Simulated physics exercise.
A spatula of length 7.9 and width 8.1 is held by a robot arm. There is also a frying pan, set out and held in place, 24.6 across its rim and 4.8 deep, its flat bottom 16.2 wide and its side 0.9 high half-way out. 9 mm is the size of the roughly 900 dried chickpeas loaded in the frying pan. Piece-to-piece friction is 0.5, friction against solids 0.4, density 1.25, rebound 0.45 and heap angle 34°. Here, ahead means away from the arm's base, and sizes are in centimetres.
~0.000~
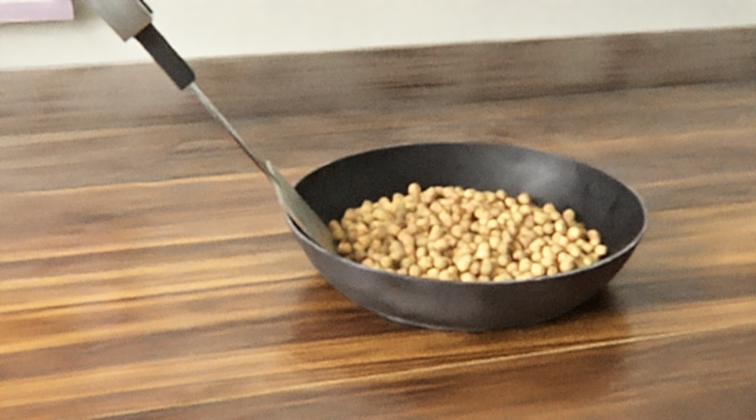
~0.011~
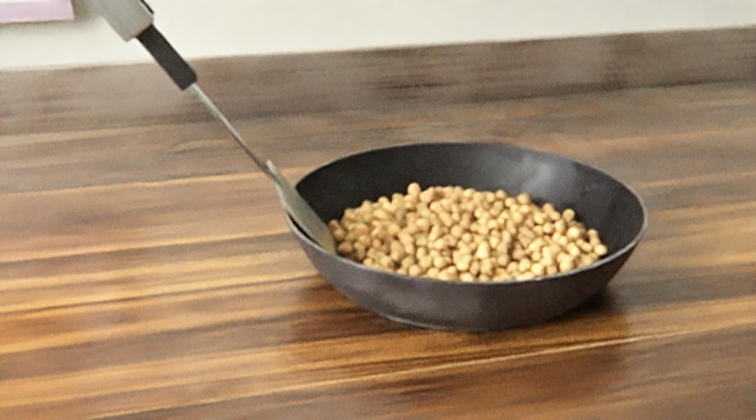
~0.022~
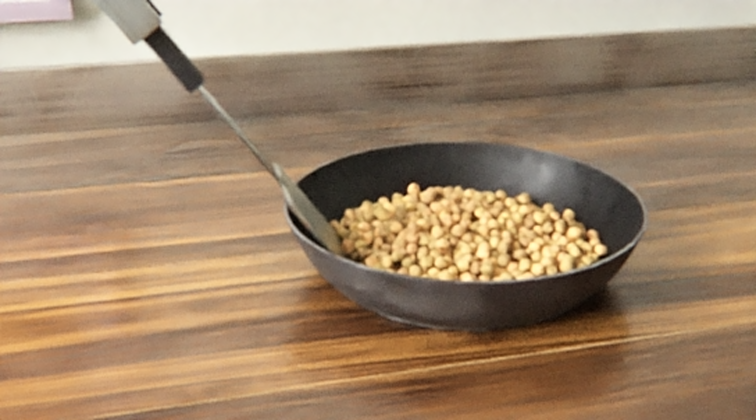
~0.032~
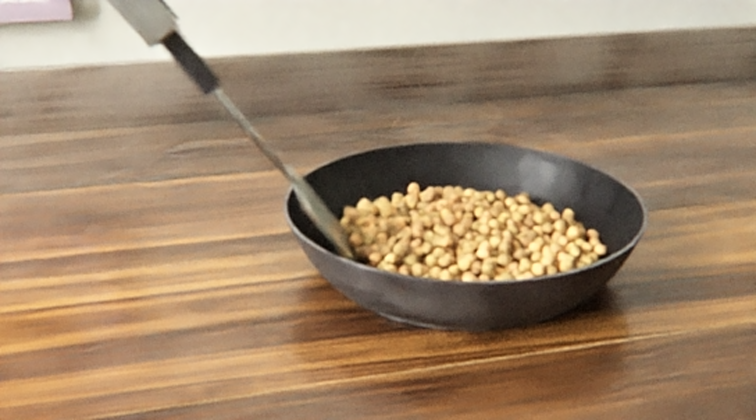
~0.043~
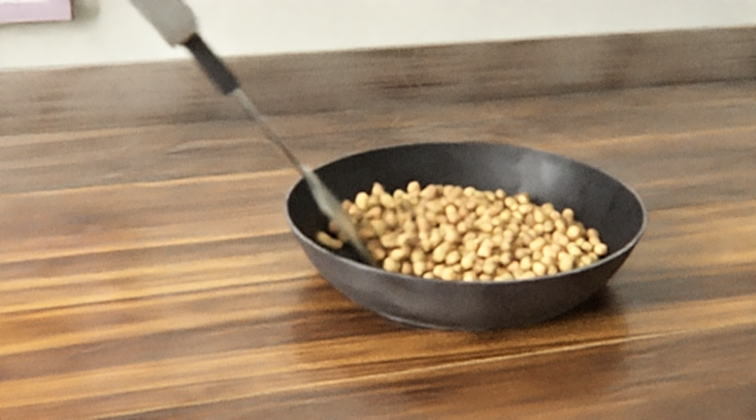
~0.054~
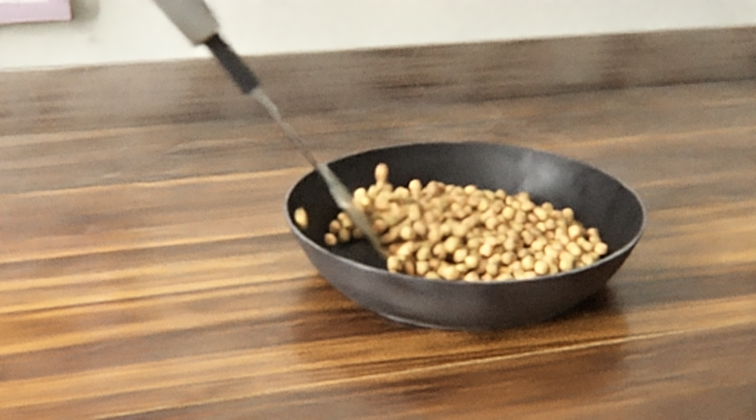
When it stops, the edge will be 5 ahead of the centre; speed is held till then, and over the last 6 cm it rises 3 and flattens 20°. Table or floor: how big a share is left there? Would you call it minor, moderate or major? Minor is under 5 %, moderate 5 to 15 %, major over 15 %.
I would call it moderate.
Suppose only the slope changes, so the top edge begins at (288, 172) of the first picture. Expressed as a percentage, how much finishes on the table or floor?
Roughly 10 percent ends on the table or floor.
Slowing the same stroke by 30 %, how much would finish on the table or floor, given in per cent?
It would be roughly 0 percent.
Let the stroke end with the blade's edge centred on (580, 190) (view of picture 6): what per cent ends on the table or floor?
Estimate: Approx. 30 %.
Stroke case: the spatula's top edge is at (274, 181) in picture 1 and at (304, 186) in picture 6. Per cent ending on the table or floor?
Close to 0 in a hundred.
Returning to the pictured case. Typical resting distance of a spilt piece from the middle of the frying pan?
Estimate: Near 34 cm.
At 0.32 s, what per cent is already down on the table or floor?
Fraction noted: Close to 8 per cent.
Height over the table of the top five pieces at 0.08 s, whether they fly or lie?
Around 7 cm above the table.
After 0.08 s, sloping 54°, highest piece 8 above the table; 900 in the frying pan.
After 0.11 s, sloping 48°, highest piece 12 above the table; 899 in the frying pan, 1 on the blade or in flight.
After 0.32 s, sloping 35°, highest piece 14 above the table; 824 in the frying pan, 64 on the table or floor, 12 on the blade or in flight.
After 1.37 s, sloping 35°, highest piece 6 above the table; 823 in the frying pan, 77 on the table or floor.
In the end, 823 in the frying pan, 77 on the table or floor. That is 9 % on the table or floor.
